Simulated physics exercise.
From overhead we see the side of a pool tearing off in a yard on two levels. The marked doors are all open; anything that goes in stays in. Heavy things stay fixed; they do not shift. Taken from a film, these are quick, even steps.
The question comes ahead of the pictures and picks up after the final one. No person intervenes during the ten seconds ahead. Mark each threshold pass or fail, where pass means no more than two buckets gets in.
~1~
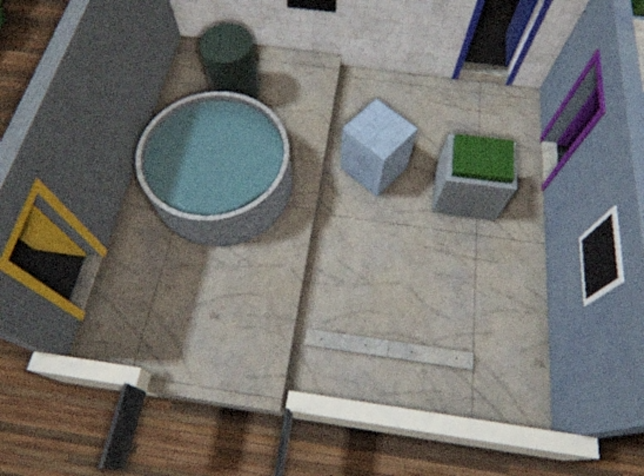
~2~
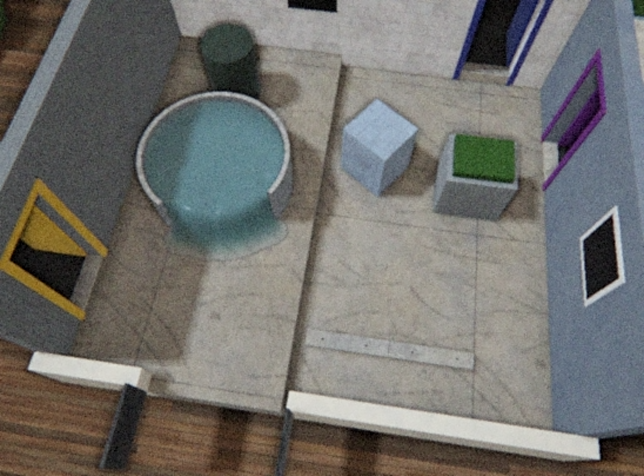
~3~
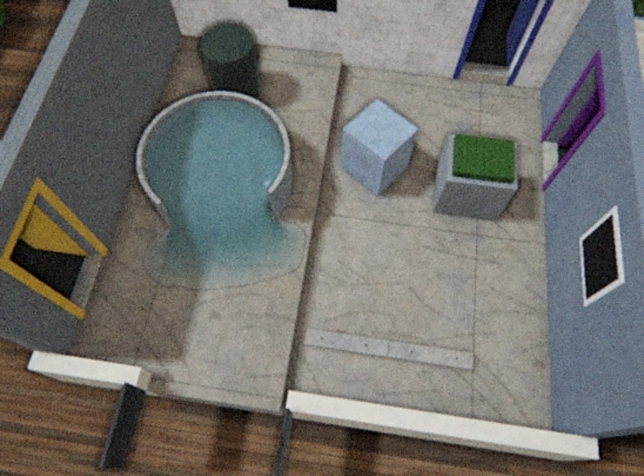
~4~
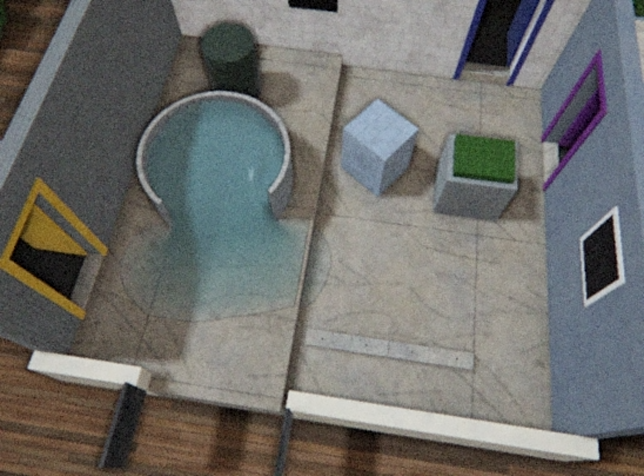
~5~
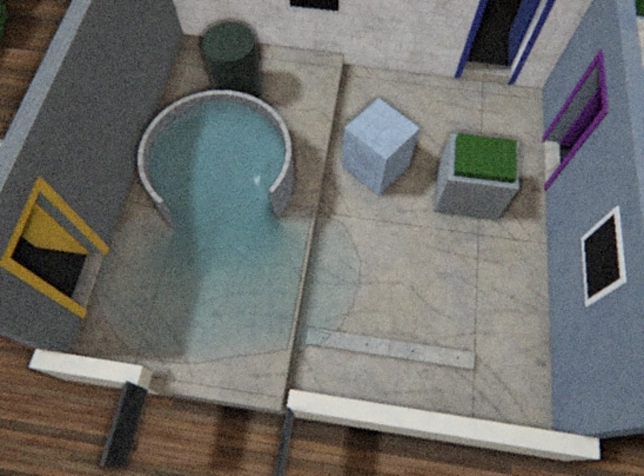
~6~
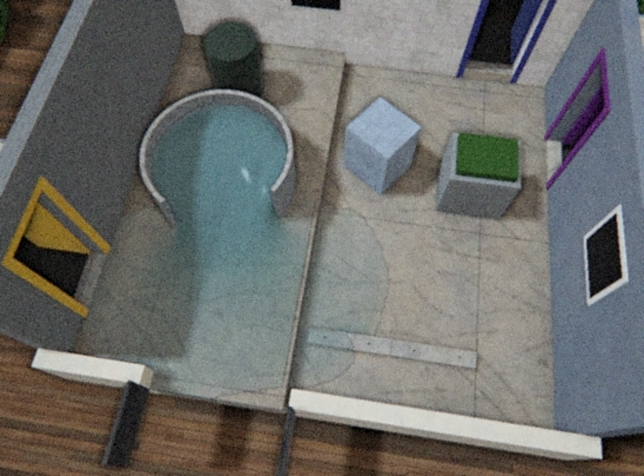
Purple door - pass; yellow door - fail; blue door - pass.
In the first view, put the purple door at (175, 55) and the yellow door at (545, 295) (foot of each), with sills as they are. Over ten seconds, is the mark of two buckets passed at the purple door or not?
As it turns out, the purple door keeps clear.
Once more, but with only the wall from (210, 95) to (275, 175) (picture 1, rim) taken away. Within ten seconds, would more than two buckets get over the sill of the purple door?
Result: Purple goes past the limit.
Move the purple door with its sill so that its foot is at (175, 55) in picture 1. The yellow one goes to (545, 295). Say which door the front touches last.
I'd go with the one in blue.
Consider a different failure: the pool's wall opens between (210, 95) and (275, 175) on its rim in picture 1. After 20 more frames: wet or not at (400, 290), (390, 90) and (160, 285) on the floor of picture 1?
The first spot is swamped, the second swamped, the third spared.
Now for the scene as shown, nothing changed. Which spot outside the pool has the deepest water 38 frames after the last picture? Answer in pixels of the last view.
I'd point to (530, 92).
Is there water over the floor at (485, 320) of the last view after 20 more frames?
At that place: Awash.
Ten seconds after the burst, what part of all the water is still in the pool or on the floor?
About 50 %.
A moment on, water covers 35 % of the floor; the purple door not reached, the yellow door under two buckets in, the blue door not reached.
Next, water covers 40 % of the floor; the purple door not reached, the yellow door over two buckets in, the blue door not reached.
Then, water covers 45 % of the floor; the purple door not reached, the yellow door over two buckets in, the blue door not reached.
Later, water covers 70 % of the floor; the purple door wet at the sill, nothing in, the yellow door over two buckets in, the blue door wet at the sill, nothing in.
In the end, water covers 85 % of the floor; the purple door under two buckets in, the yellow door over two buckets in, the blue door wet at the sill, nothing in.
